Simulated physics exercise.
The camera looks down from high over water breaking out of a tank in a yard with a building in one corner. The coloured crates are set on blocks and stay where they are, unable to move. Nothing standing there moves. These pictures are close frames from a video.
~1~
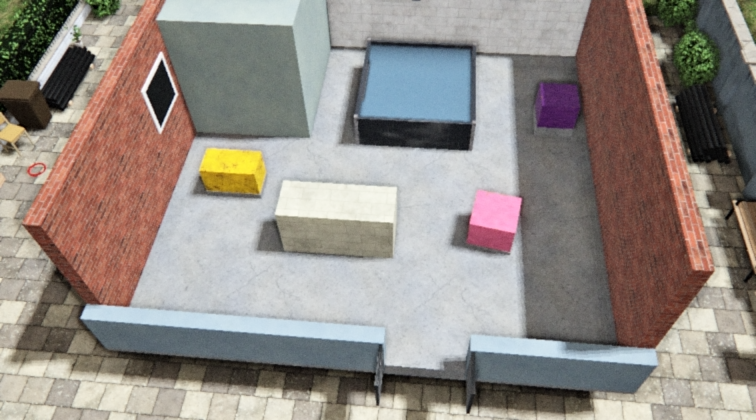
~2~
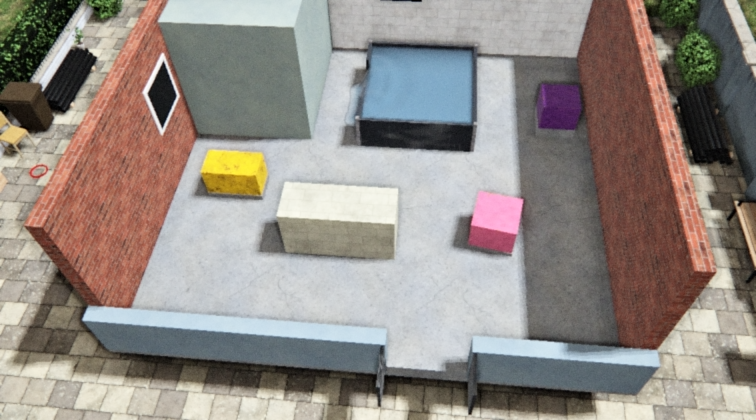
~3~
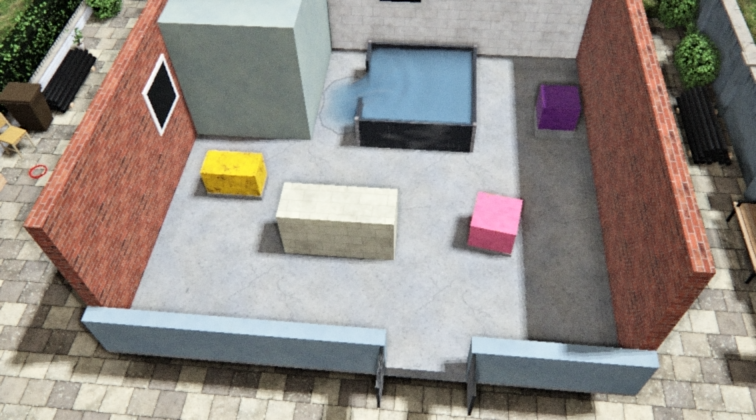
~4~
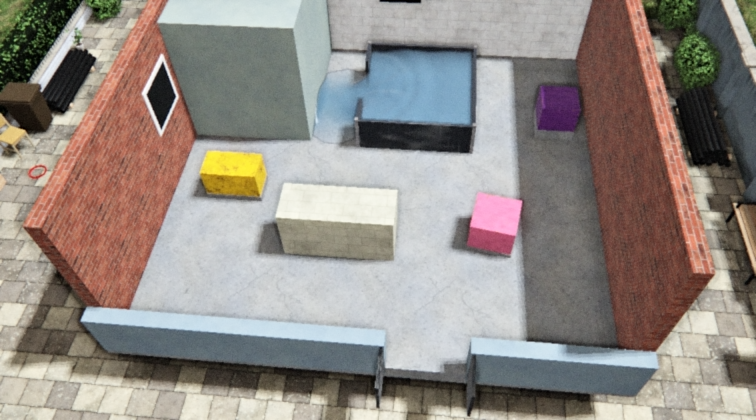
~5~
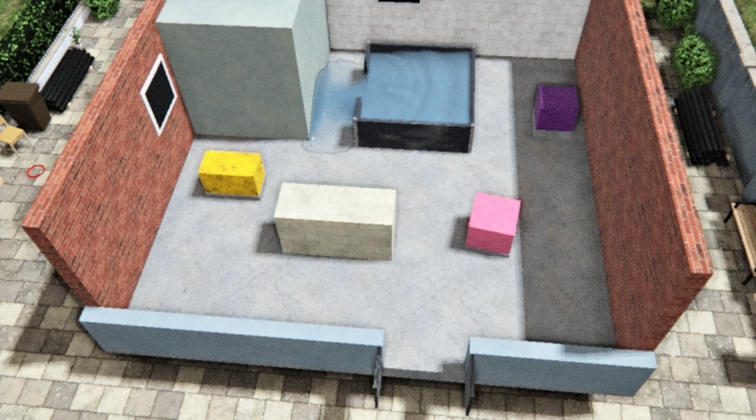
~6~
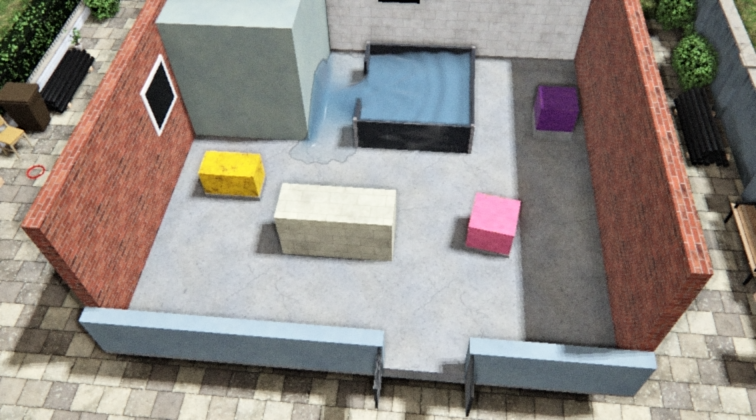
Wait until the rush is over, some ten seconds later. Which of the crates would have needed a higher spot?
Result: The purple crate will come through untouched; the yellow crate will come through untouched; the pink crate will not stay dry.
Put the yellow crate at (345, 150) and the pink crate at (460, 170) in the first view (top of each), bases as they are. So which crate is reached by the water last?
The crate marked purple.
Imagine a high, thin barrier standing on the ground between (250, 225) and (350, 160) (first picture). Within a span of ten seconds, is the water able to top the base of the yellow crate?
Well, the yellow crate gets flooded in the end.
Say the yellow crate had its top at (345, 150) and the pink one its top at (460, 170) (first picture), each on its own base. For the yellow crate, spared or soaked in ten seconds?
The yellow crate is flooded.
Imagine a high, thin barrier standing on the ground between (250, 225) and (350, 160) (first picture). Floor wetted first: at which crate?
First to be reached: The yellow crate.
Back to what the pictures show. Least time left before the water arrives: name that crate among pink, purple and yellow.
It's the yellow-painted one.
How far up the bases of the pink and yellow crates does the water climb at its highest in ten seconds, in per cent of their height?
About 210 percent and about 70 percent.
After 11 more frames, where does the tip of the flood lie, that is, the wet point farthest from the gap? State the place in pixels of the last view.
I'd say at around (228, 278).
A moment on, water covers 15 % of the floor; the purple crate not reached, the yellow crate water round its plinth, the pink crate not reached.
Next, water covers 25 % of the floor; the purple crate not reached, the yellow crate water round its plinth, the pink crate not reached.
Then, water covers 45 % of the floor; the purple crate not reached, the yellow crate water round its plinth, the pink crate water round its plinth.
Later, water covers 80 % of the floor; the purple crate water round its plinth, the yellow crate water round its plinth, the pink crate water round its plinth.
In the end, water covers 100 % of the floor; the purple crate stayed above the water, the yellow crate stayed above the water, the pink crate was topped.
